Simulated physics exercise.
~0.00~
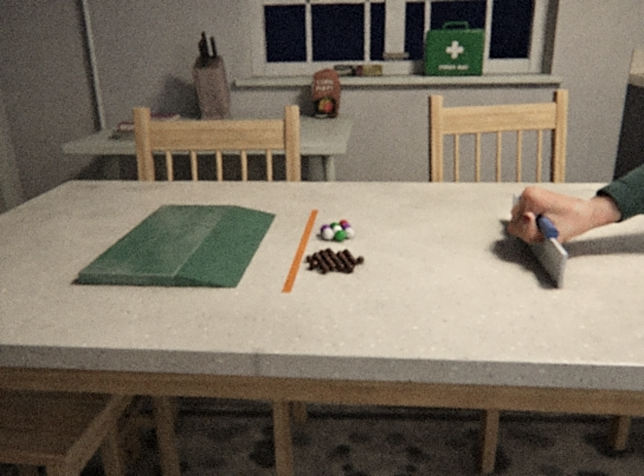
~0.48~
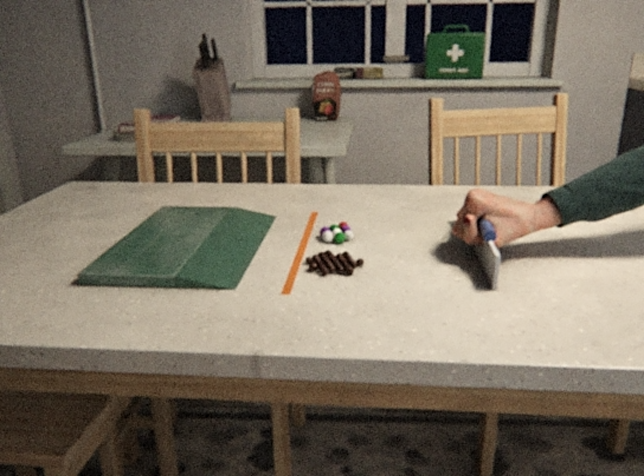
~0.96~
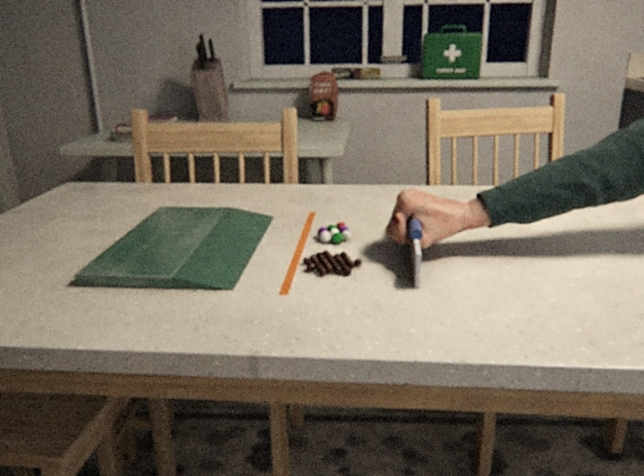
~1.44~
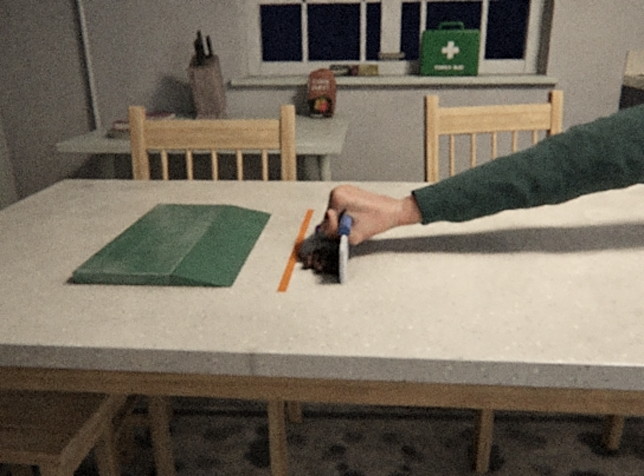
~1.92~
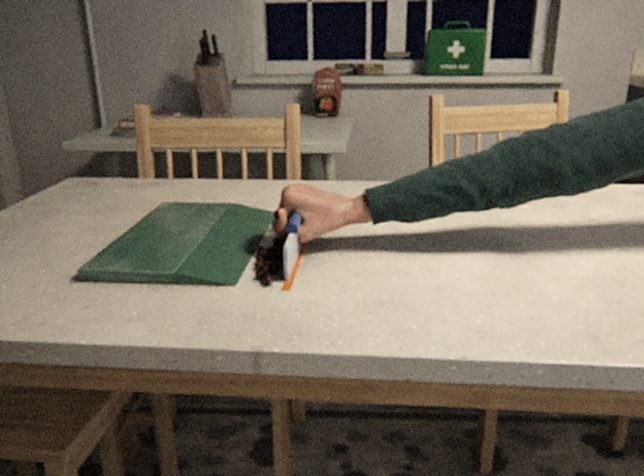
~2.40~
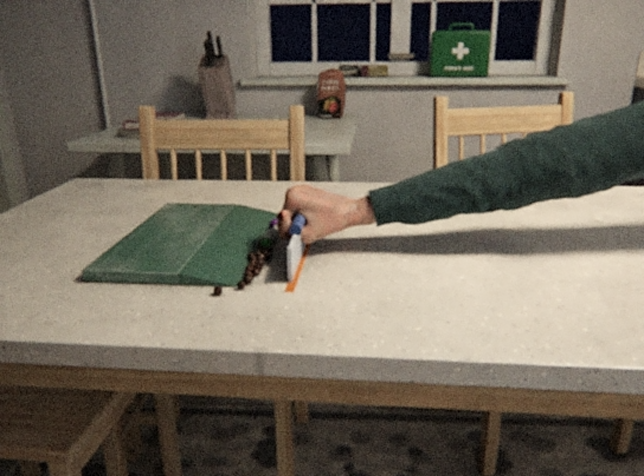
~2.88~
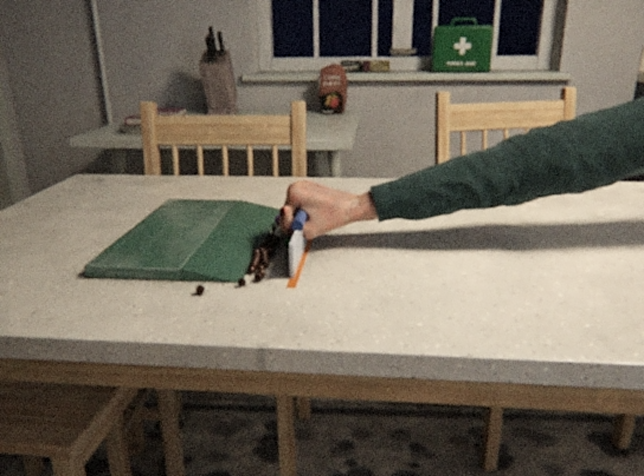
A hand with a blue-handled scraper slid left across the table, pushing small dark pieces and a few colored beads toward a sloping green slab, then stopped at the orange tape, leaving nearly all the dark bits short of the slope.
